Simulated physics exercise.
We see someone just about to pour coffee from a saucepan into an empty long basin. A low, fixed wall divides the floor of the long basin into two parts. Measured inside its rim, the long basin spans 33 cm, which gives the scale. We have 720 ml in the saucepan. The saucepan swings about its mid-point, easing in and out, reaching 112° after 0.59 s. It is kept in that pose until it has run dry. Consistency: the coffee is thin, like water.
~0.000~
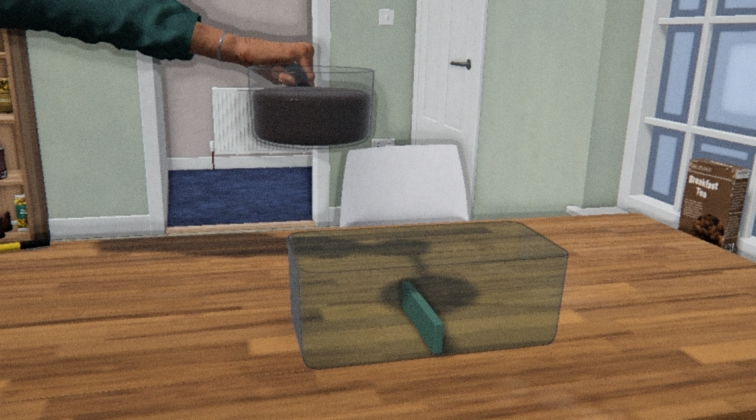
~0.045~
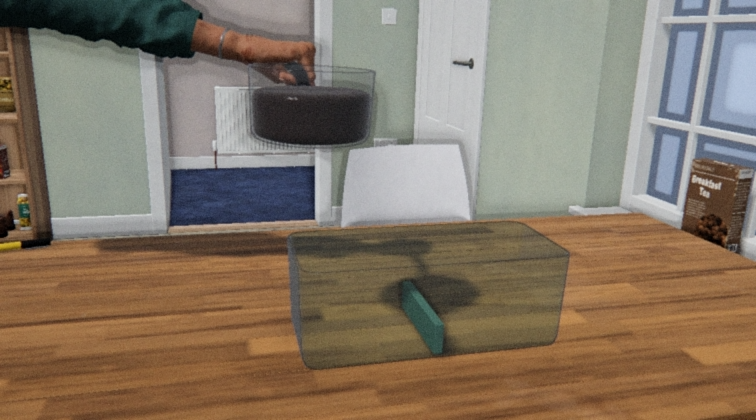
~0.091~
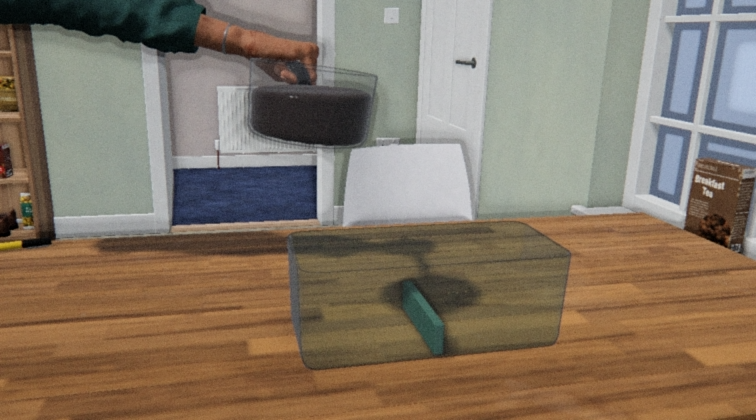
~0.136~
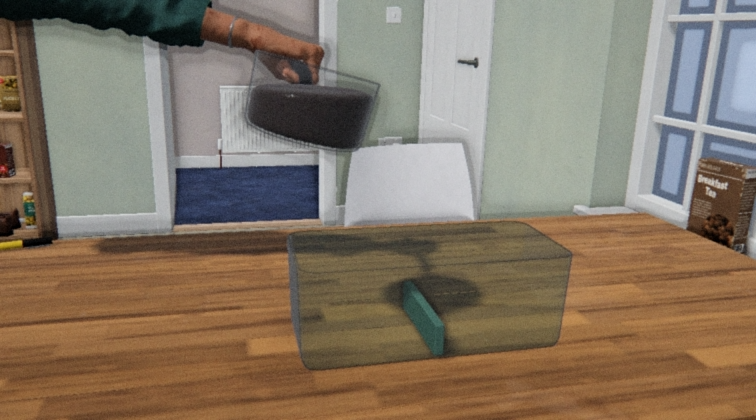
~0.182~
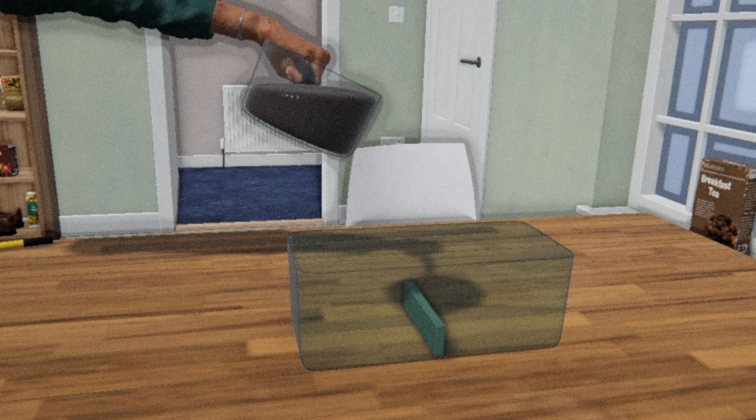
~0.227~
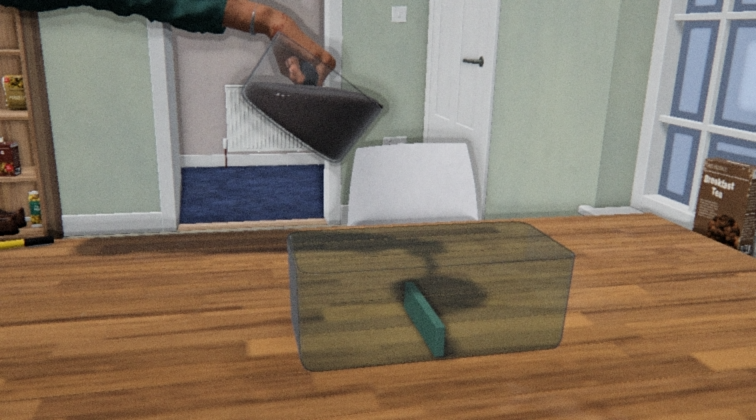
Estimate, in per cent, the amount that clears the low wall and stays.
Roughly 27 percent.
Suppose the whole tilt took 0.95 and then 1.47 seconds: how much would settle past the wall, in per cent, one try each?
It comes to 45 per cent, and then 50 per cent.
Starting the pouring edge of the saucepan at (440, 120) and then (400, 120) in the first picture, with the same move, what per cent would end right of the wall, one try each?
Roughly 90 per cent the first time and 50 per cent the second.
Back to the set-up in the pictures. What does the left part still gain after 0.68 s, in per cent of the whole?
5 %.
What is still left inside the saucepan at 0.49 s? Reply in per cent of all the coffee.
Some 26 per cent.
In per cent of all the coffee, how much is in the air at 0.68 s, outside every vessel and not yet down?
Some 8 per cent.
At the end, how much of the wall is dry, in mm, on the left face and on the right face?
18 mm left, 32 mm right.
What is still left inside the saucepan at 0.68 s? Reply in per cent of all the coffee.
What remains is about 4 percent of it all.
Then, 0.49 s in, the tilt is 104° and 27 per cent is still to pour, 12 is left of the wall and 6 right of it.
Then, 0.68 s in, the tilt is 112° and 4 per cent is still to pour, 64 is left of the wall and 24 right of it.
Then, 0.87 s in, the tilt is 112° and 0 per cent is still to pour, 67 is left of the wall and 25 right of it.
Then, 1.09 s in, the tilt is 112° and 0 per cent is still to pour, 69 is left of the wall and 27 right of it.
Finally, 69 per cent lies left of the wall, 27 right of it and 4 outside.
